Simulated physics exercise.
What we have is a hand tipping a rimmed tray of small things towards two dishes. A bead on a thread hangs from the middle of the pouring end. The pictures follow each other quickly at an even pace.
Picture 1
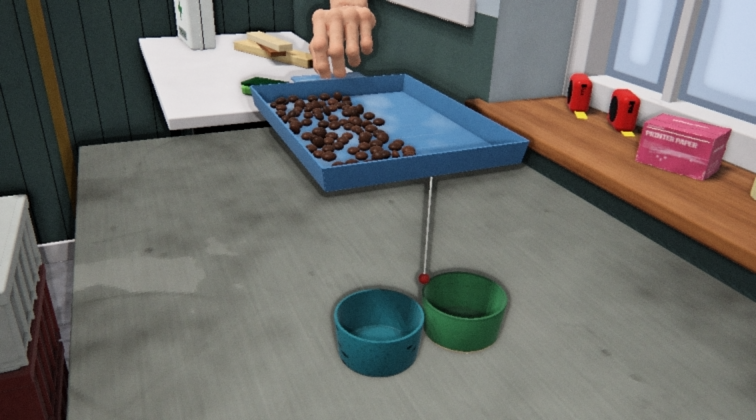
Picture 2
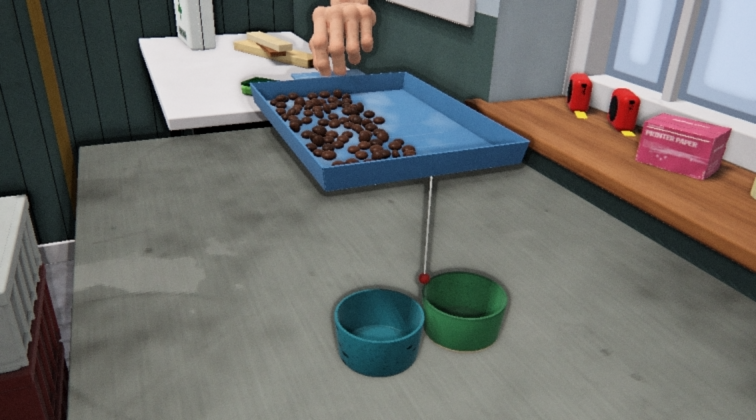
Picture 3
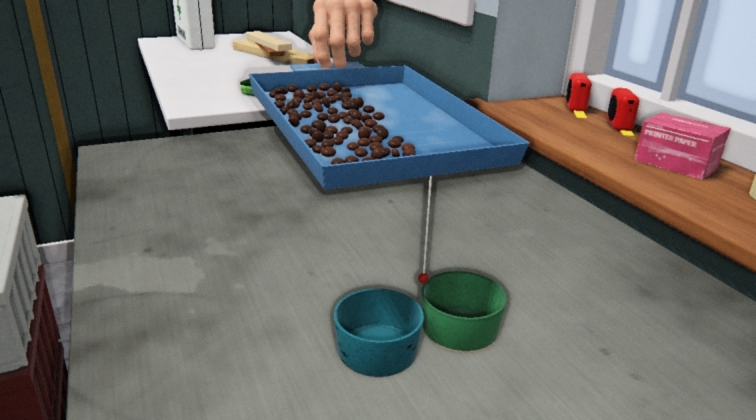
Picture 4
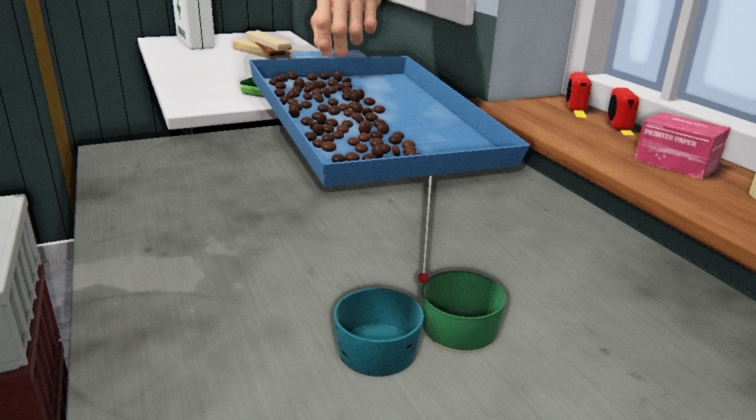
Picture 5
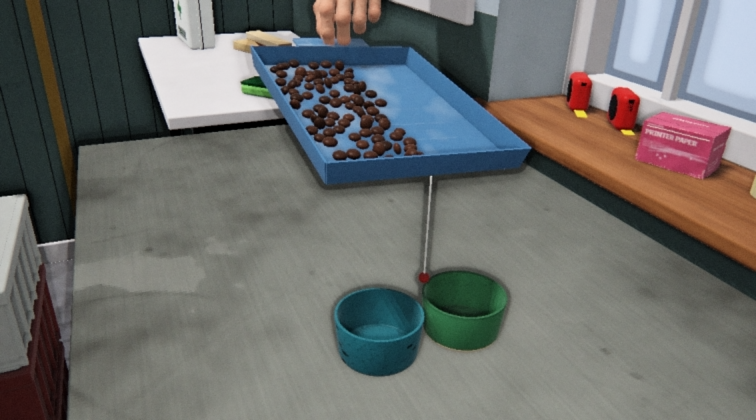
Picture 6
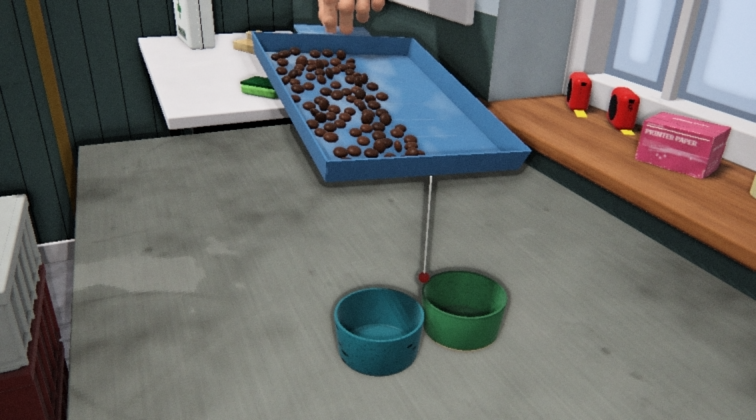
A hand gradually raises the back of a blue tray of brown drops above two dishes.
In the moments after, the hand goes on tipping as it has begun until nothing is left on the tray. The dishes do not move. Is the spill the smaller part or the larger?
In the dishes lies less than half of it.
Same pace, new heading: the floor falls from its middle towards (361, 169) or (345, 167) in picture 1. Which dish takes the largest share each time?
One: The left dish. Two: The dish on the left.
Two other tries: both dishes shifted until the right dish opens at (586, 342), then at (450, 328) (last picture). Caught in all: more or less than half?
The first try: Not half. The second: Not half.
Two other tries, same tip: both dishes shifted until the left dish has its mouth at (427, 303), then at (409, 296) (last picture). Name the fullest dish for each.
First right, then the right-hand dish.
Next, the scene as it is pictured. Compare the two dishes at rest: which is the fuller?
It is the right one.
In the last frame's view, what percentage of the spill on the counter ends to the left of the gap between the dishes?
It comes to 0 per cent or so.
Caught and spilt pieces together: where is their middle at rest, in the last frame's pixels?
Near (504, 326).
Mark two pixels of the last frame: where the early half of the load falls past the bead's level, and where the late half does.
Early half (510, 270), late half (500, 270).
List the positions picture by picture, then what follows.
In the first picture, corners of the pouring end at (326, 166) and (524, 140), level; middle of the load at (349, 127), flat chocolate drops; left dish at (397, 356); right dish at (485, 333); bead on its thread at (424, 279).
In the second picture, corners of the pouring end at (326, 166) and (524, 140), level; middle of the load at (349, 126).
In the third picture, corners of the pouring end at (326, 164) and (524, 142), tipped barely, lowest at the right corner; middle of the load at (348, 121).
In the fourth picture, corners of the pouring end at (327, 162) and (524, 144), tipped a little, lowest at the right corner; middle of the load at (349, 113).
In the fifth picture, corners of the pouring end at (329, 160) and (525, 146), tipped a little, lowest at the right corner; middle of the load at (350, 106).
In the sixth picture, corners of the pouring end at (330, 158) and (526, 149), tipped a little, lowest at the right corner; middle of the load at (337, 95); left dish at (397, 355); right dish at (485, 332).
Soon, tray tipped steeply; all on the tray.
A while on, tray tipped right over; most on the tray; a stray few in the right dish; a small part outside both; a stray few in the air.
Towards the end, tray tipped past a quarter turn; about a third in the right dish; about two thirds outside both.
Finally, tray tipped past a quarter turn; none in the left dish; about a third in the right dish; about two thirds outside both.
